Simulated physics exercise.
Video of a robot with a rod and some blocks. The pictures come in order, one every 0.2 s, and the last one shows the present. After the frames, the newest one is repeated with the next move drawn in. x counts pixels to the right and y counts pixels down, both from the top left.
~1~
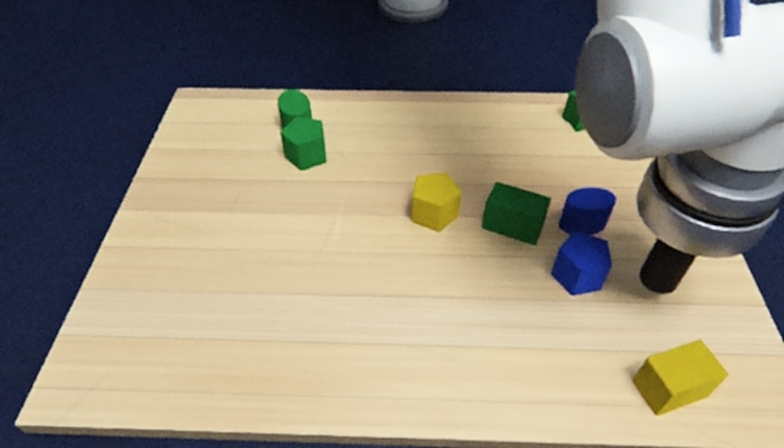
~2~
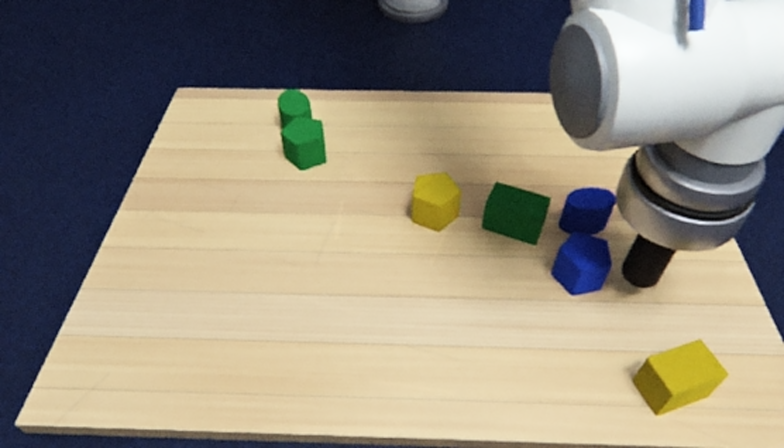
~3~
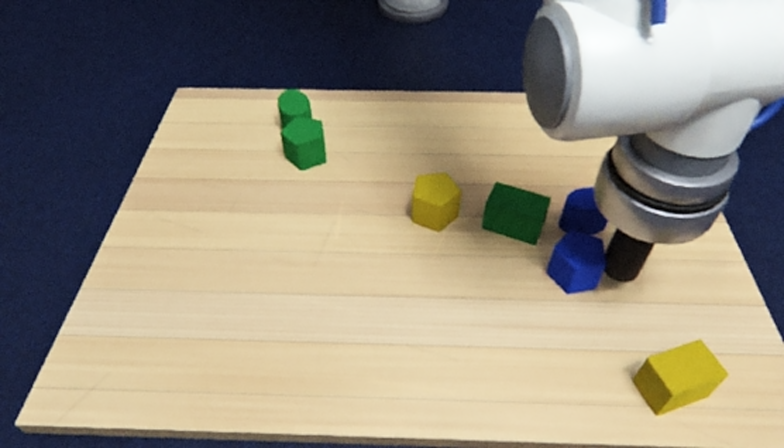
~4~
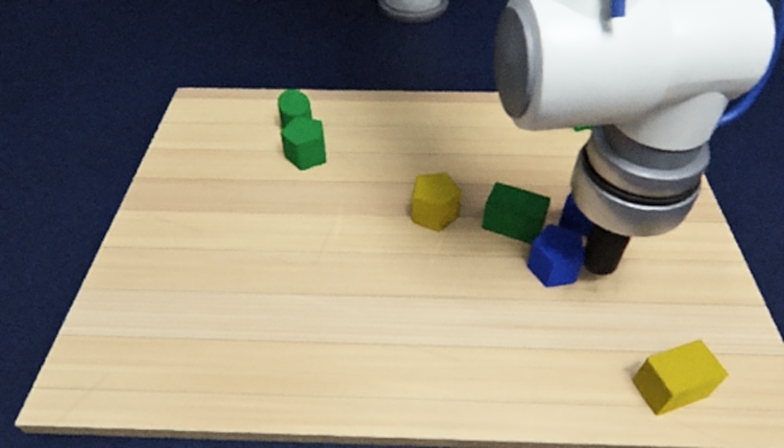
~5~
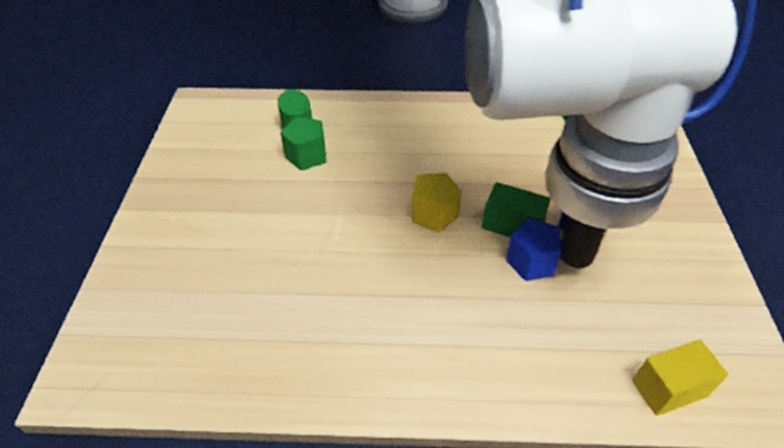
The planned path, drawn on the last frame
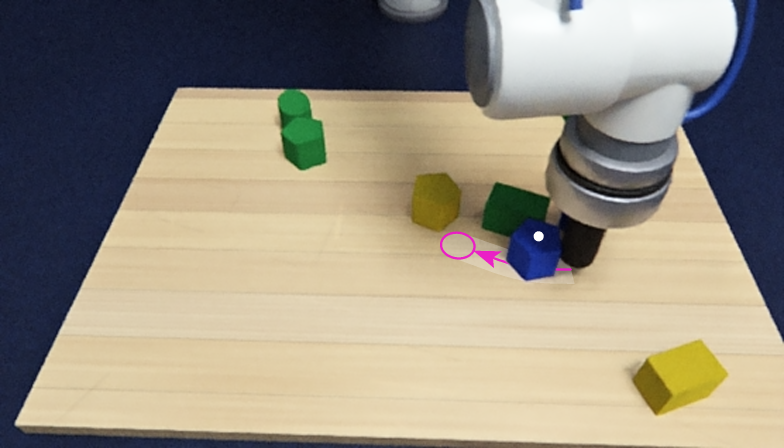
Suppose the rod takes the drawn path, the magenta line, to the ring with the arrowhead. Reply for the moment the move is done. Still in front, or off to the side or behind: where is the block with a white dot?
The rod still pushes it.
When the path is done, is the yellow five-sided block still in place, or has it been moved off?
The result: It moves.
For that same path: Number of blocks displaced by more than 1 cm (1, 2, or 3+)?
I think two will be displaced.
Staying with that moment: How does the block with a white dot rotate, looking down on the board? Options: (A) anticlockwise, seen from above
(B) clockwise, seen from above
I choose B.
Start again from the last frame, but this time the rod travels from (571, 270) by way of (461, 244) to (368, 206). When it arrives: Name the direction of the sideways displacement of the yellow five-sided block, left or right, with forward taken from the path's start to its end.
Well, taking the path from its start to its end as straight ahead, the yellow five-sided block moves to the right.
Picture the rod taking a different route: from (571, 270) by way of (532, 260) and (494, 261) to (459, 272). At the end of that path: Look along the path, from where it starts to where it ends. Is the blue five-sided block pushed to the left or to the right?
It heads right.
The line goes from (571, 270) over (532, 268) and (493, 258) to (458, 245); the dot is on the blue five-sided block.
The first path, step by step. One third of the way, rod (536, 253); blue five-sided block (500, 229), turned 20° clockwise.
Two thirds of the way, rod (496, 243); blue five-sided block (462, 217), turned 30° clockwise.
At the end, rod (460, 230); yellow five-sided block (416, 175), turned 30° clockwise; green rectangle unmoved; blue five-sided block (427, 204), turned 30° clockwise.
